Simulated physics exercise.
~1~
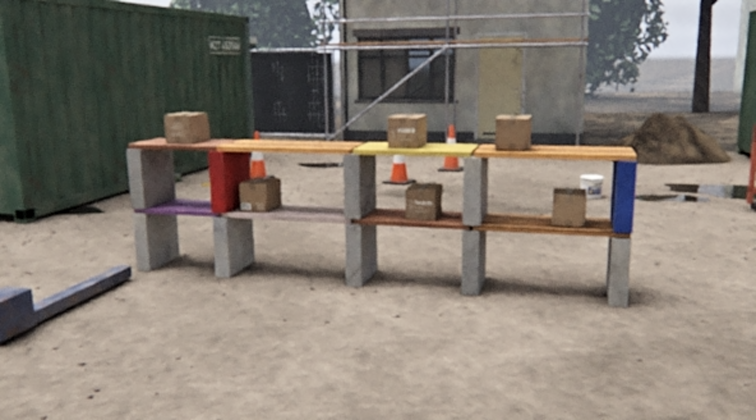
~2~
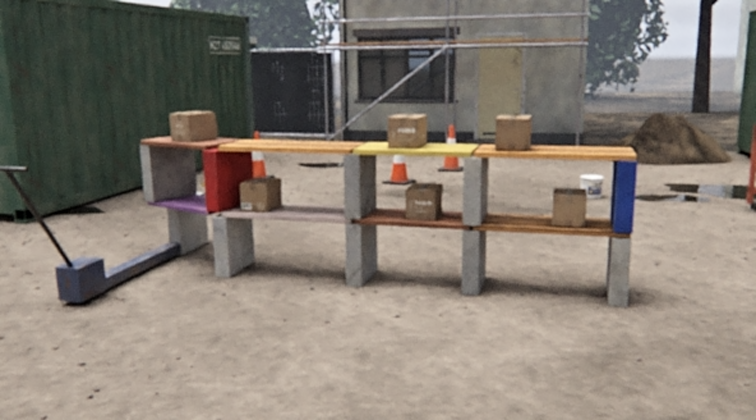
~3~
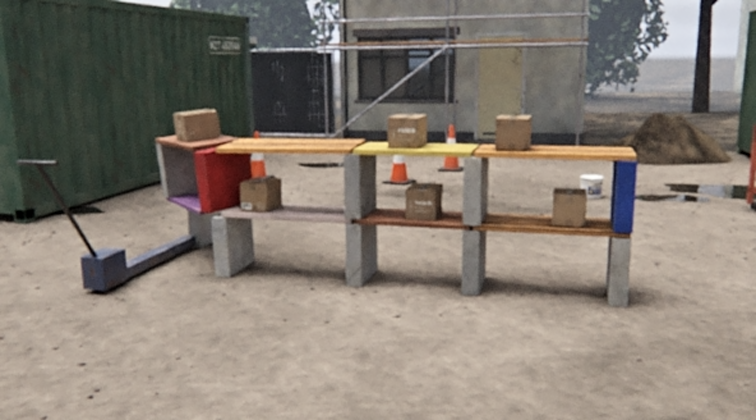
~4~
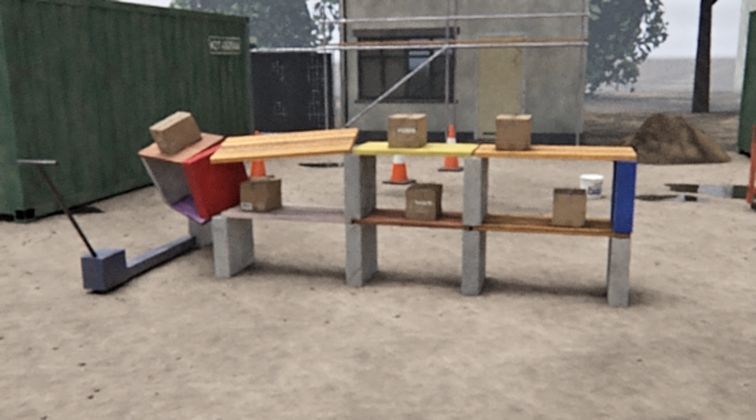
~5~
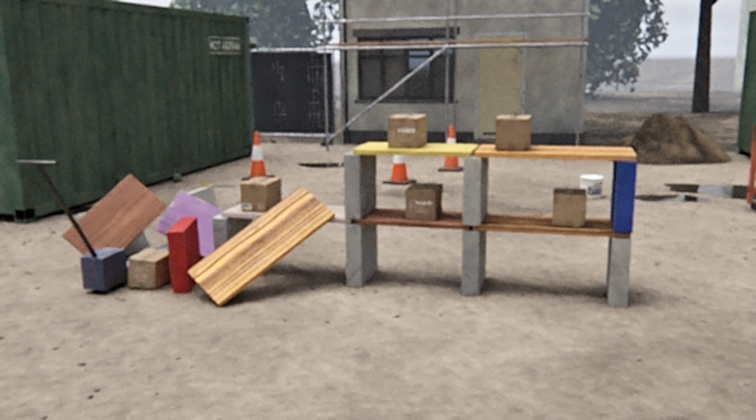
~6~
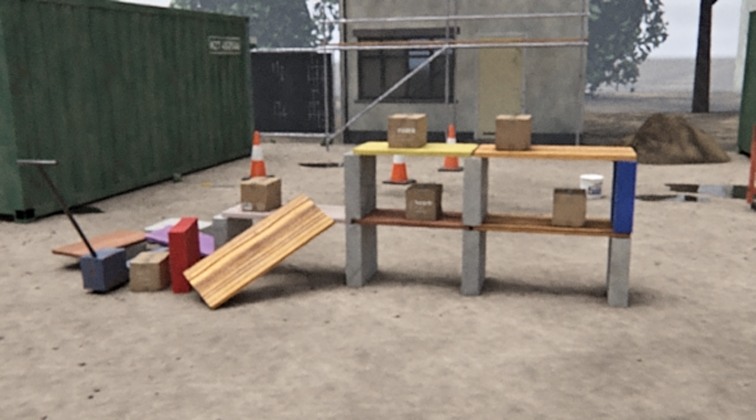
In a dirt yard beside a green container, loose boards on grey blocks form a long two-tier shelf holding cardboard boxes. A low blue jack slides in from the left and pushes the foot of the leftmost upright to the right. The end section shifts with it, then tilts beside the red upright as the wooden board above slants. The left end collapses, dropping a box, the purple board and the red upright, while the wooden board comes to rest sloping to the ground. The tilted boards behind the jack settle flatter, and the yellow board and right-hand shelves remain standing.
